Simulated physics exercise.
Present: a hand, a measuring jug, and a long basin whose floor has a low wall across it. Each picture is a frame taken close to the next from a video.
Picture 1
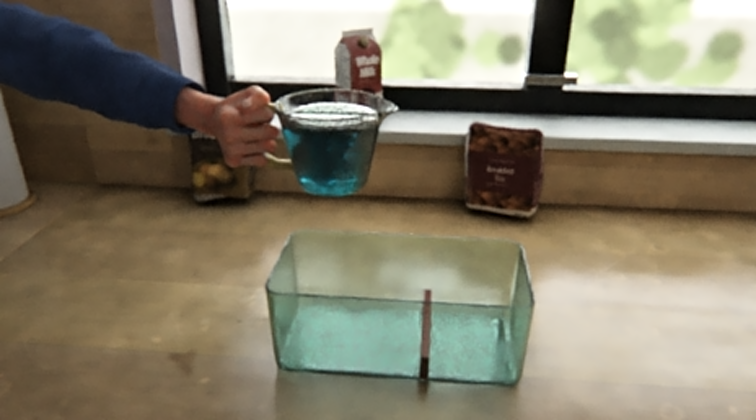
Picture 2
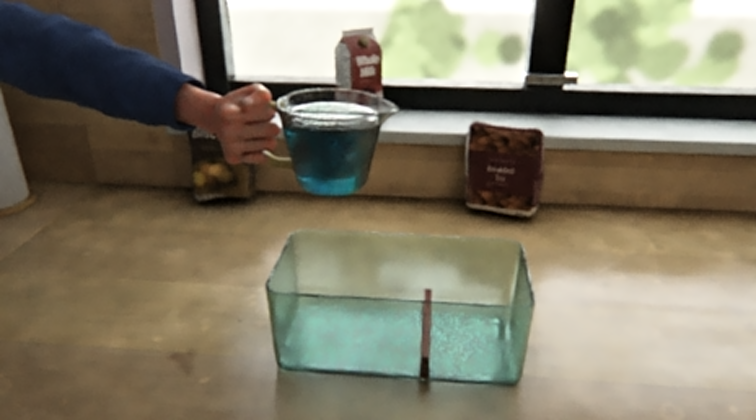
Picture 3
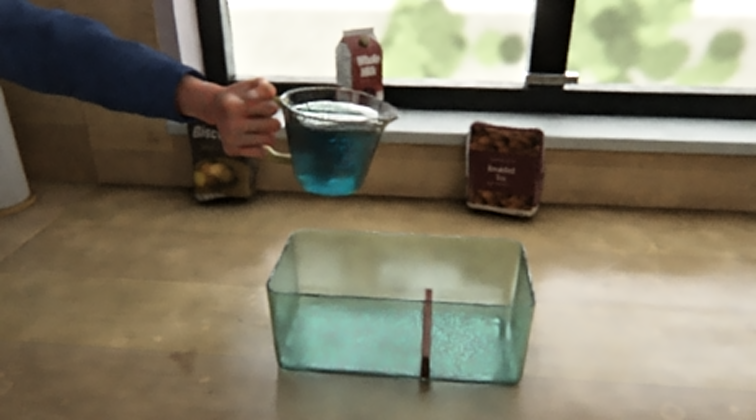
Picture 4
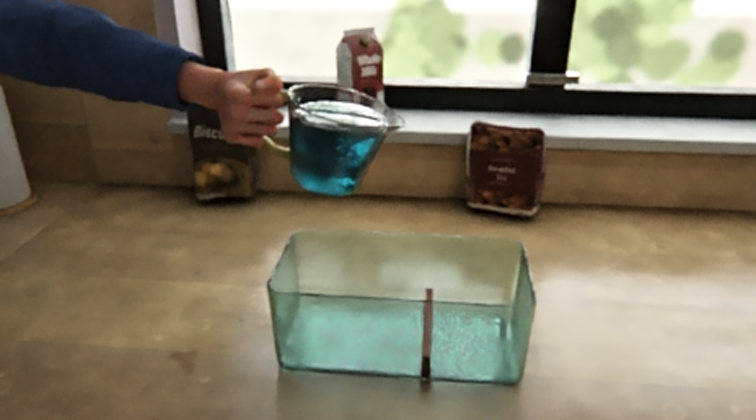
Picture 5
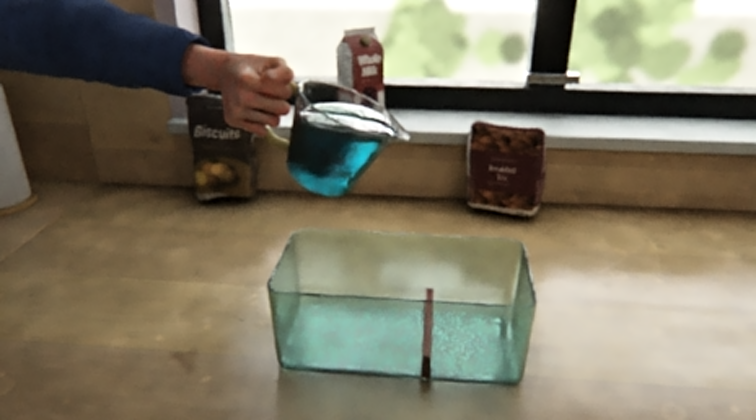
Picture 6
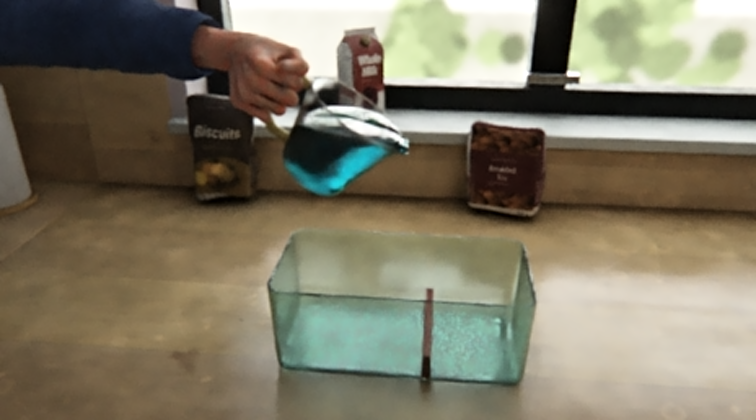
In the video, a hand in a blue sleeve holds a clear measuring jug of blue liquid above a long, clear basin on a wooden counter, then gradually tilts the jug to the right, its handle side rising.
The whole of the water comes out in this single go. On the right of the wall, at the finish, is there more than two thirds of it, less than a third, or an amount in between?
There is an amount in between there.
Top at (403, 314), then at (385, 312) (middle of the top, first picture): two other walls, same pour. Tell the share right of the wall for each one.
85 % and 90 %, roughly.
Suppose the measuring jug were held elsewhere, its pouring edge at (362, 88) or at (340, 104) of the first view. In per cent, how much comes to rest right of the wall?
It comes to about 20 %, followed by about 15 %.
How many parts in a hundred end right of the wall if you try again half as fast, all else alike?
Around 70 percent.
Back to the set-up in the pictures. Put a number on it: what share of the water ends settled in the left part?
Share approx. 50 %.
A moment on, the measuring jug is tipped right over and 31 per cent is still to pour, 2 is left of the wall and 28 right of it.
Next, the measuring jug is tipped right over and 3 per cent is still to pour, 37 is left of the wall and 46 right of it.
Then the measuring jug is tipped right over and 0 per cent is still to pour, 49 is left of the wall and 45 right of it.
Later the measuring jug is tipped right over and 0 per cent is still to pour, 50 is left of the wall and 45 right of it.
At rest 50 per cent lies left of the wall, 45 right of it and 5 outside.
